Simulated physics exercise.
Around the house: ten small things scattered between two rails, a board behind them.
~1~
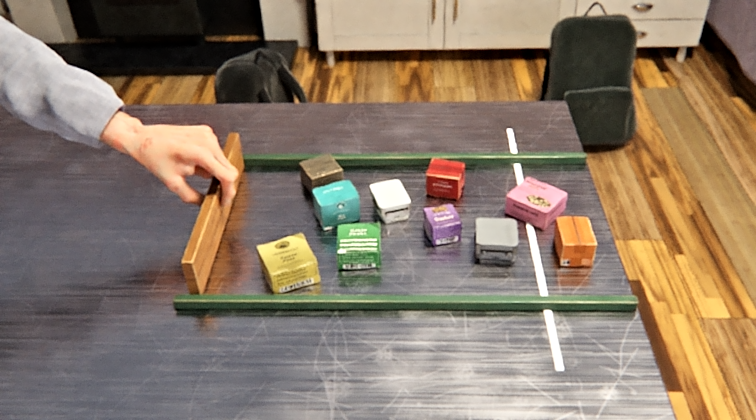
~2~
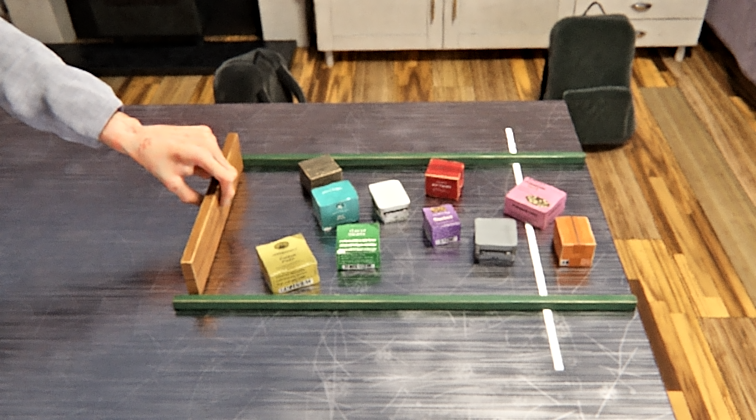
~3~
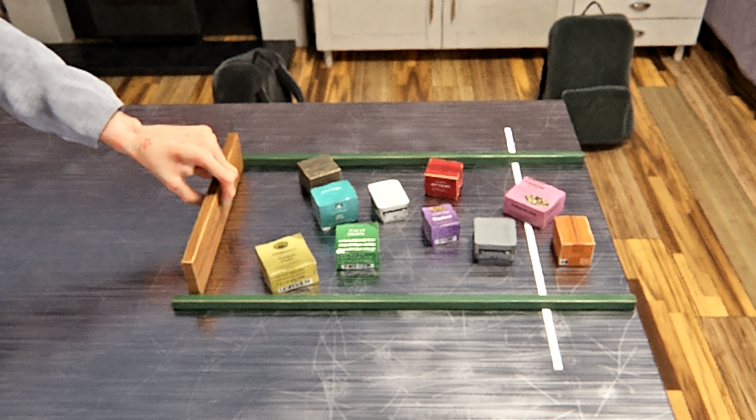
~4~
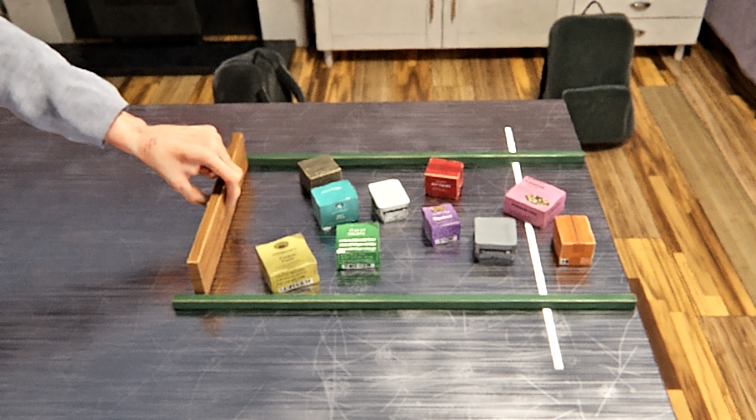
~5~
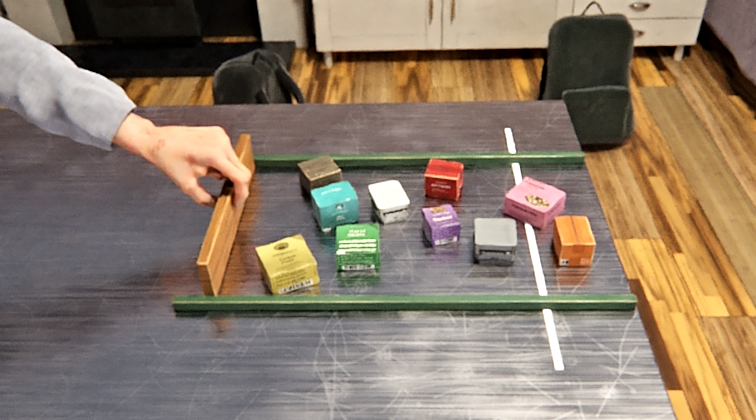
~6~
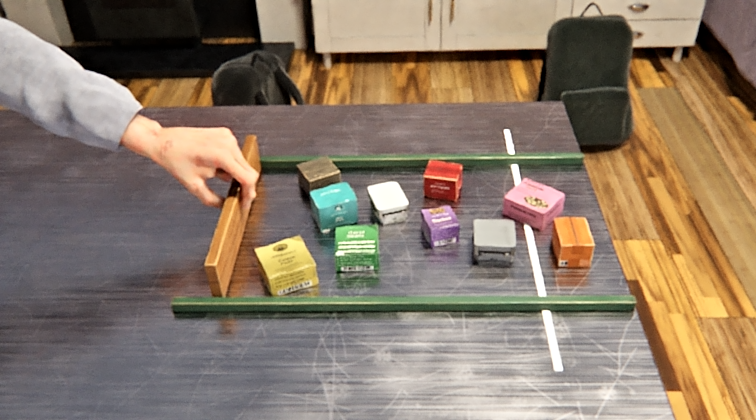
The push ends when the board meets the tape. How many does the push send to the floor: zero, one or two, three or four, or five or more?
In the end the number that fall off is one or two.
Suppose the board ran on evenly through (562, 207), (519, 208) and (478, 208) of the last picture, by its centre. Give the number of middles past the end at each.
Place by place, 6, 2 and 0.
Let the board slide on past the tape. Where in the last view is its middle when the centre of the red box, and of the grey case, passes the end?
Its middle is around (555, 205) and around (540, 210).
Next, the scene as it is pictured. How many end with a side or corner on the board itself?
4 of them.
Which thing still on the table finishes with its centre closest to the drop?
It is the grey case.
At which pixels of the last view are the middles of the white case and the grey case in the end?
The white case stops around (579, 199); the grey case around (606, 254).
Early on, none off yet; orange box at rest near (572, 242); pink box at rest near (534, 204); grey case at rest near (494, 242).
A while later, none off yet; orange box at rest near (572, 242); pink box moving near (543, 203); grey case travelled about its own width near (526, 250).
Finally, the number that fall off is one or two; lost, pink box and orange box.
